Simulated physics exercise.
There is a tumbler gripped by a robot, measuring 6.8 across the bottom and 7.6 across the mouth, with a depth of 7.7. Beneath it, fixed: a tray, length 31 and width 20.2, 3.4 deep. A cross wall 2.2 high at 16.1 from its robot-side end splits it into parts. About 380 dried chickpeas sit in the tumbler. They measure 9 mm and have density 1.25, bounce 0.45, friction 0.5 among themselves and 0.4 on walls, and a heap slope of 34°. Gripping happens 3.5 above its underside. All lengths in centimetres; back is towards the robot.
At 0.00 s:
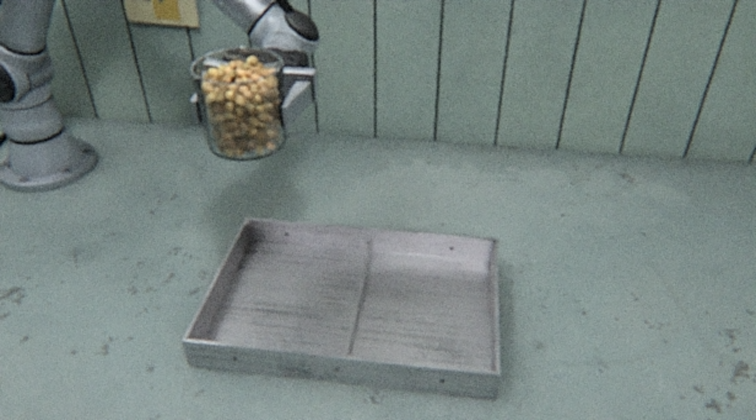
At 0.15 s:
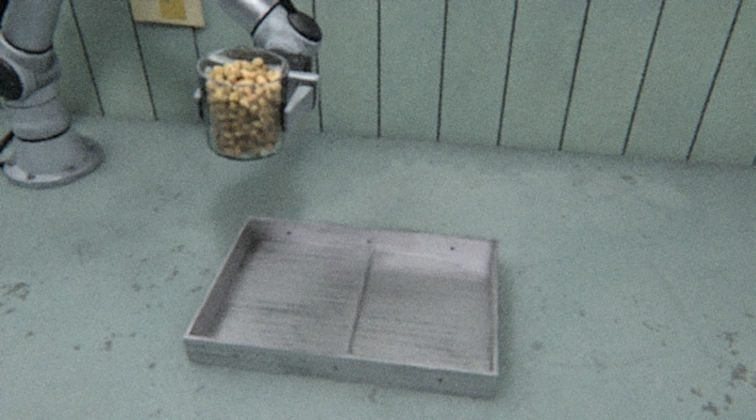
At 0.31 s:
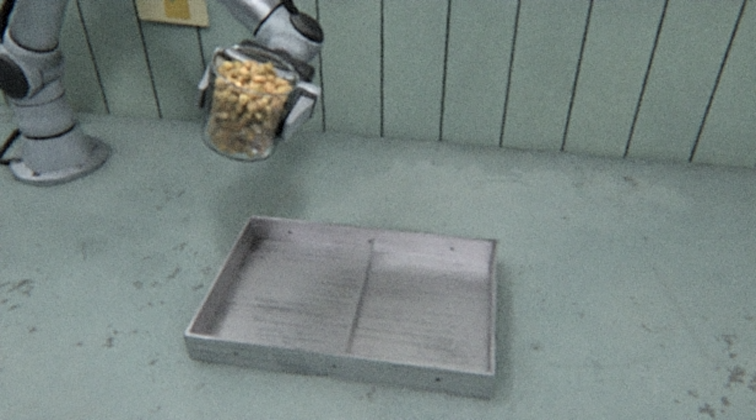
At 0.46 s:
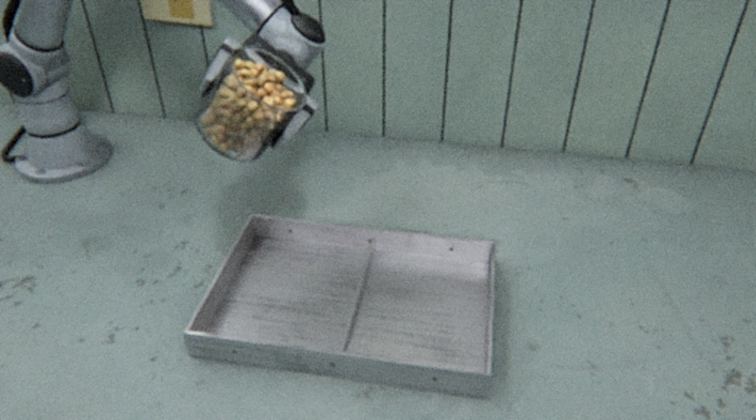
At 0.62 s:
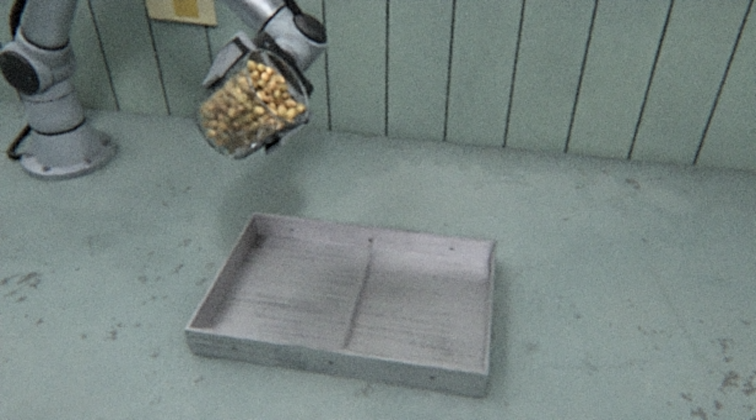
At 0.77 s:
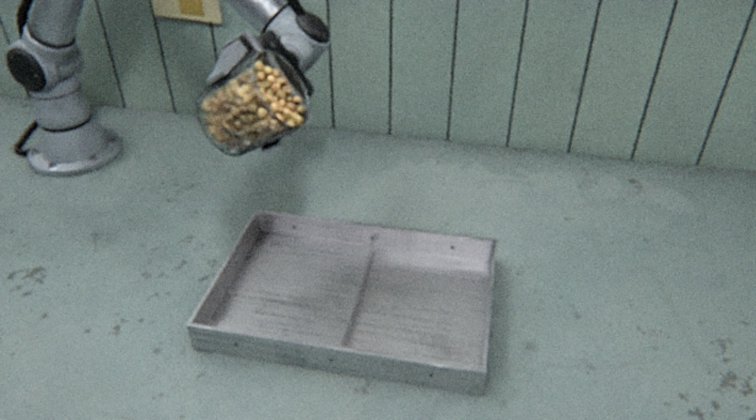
In the video, a grey robot arm holds a clear tumbler of dried chickpeas above a green surface, beside a shallow, divided grey tray, and gradually tilts it from upright to a steep rightward lean, the chickpeas still inside.
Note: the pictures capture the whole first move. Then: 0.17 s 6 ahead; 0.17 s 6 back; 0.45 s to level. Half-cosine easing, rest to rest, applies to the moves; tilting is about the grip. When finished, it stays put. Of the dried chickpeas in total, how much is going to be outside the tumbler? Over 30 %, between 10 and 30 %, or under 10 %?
Between 10 and 30 %.
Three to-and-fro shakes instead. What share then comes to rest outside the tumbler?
That would give close to 35 percent.
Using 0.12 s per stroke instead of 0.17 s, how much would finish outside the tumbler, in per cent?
35 %.
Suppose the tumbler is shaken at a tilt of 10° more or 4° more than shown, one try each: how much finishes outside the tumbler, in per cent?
First try around 30 %, second around 25 %.
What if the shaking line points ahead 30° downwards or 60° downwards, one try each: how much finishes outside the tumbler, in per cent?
You'd get about 10 per cent with the first setting and about 5 per cent with the second.
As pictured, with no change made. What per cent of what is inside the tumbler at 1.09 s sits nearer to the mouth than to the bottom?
Something near 45 per cent is there.
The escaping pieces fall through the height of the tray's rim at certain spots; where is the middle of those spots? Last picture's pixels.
Around (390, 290).
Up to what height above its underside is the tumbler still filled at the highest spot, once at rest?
Some 8.0 cm.
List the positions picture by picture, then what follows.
In the first picture, the tumbler middle at (243, 106), level; upper third of the load around (241, 86), from x 205 to 280, top at y 60; 382 in the tumbler.
In the second picture, the tumbler middle at (245, 106), tilted 5° forward; upper third of the load around (244, 87), from x 210 to 280, top at y 60.
In the third picture, the tumbler middle at (247, 107), tilted 20° forward; upper third of the load around (246, 87), from x 210 to 285, top at y 65.
In the fourth picture, the tumbler middle at (248, 108), tilted 37° forward; upper third of the load around (246, 89), from x 205 to 290, top at y 65.
In the fifth picture, the tumbler middle at (250, 108), tilted 52° forward; upper third of the load around (248, 90), from x 205 to 300, top at y 65.
In the sixth picture, the tumbler middle at (252, 107), tilted 57° forward; upper third of the load around (249, 91), from x 210 to 300, top at y 65; 382 in the tumbler.
After 1.09 s, tilted 57° forward, highest piece 27 above the table; 317 in the tumbler, 65 in flight or on a rim.
After 1.40 s, tilted 16° forward, highest piece 28 above the table; 311 in the tumbler, 41 in the far-side part, 27 in the robot-side part, 3 on the table or floor.
After 1.76 s, level, highest piece 29 above the table; 311 in the tumbler, 41 in the far-side part, 27 in the robot-side part, 3 on the table or floor.
After 2.81 s, level, highest piece 29 above the table; 311 in the tumbler, 41 in the far-side part, 27 in the robot-side part, 3 on the table or floor.
In the end, 311 in the tumbler, 41 in the far-side part, 27 in the robot-side part, 3 on the table or floor. That is 19 % outside the tumbler.
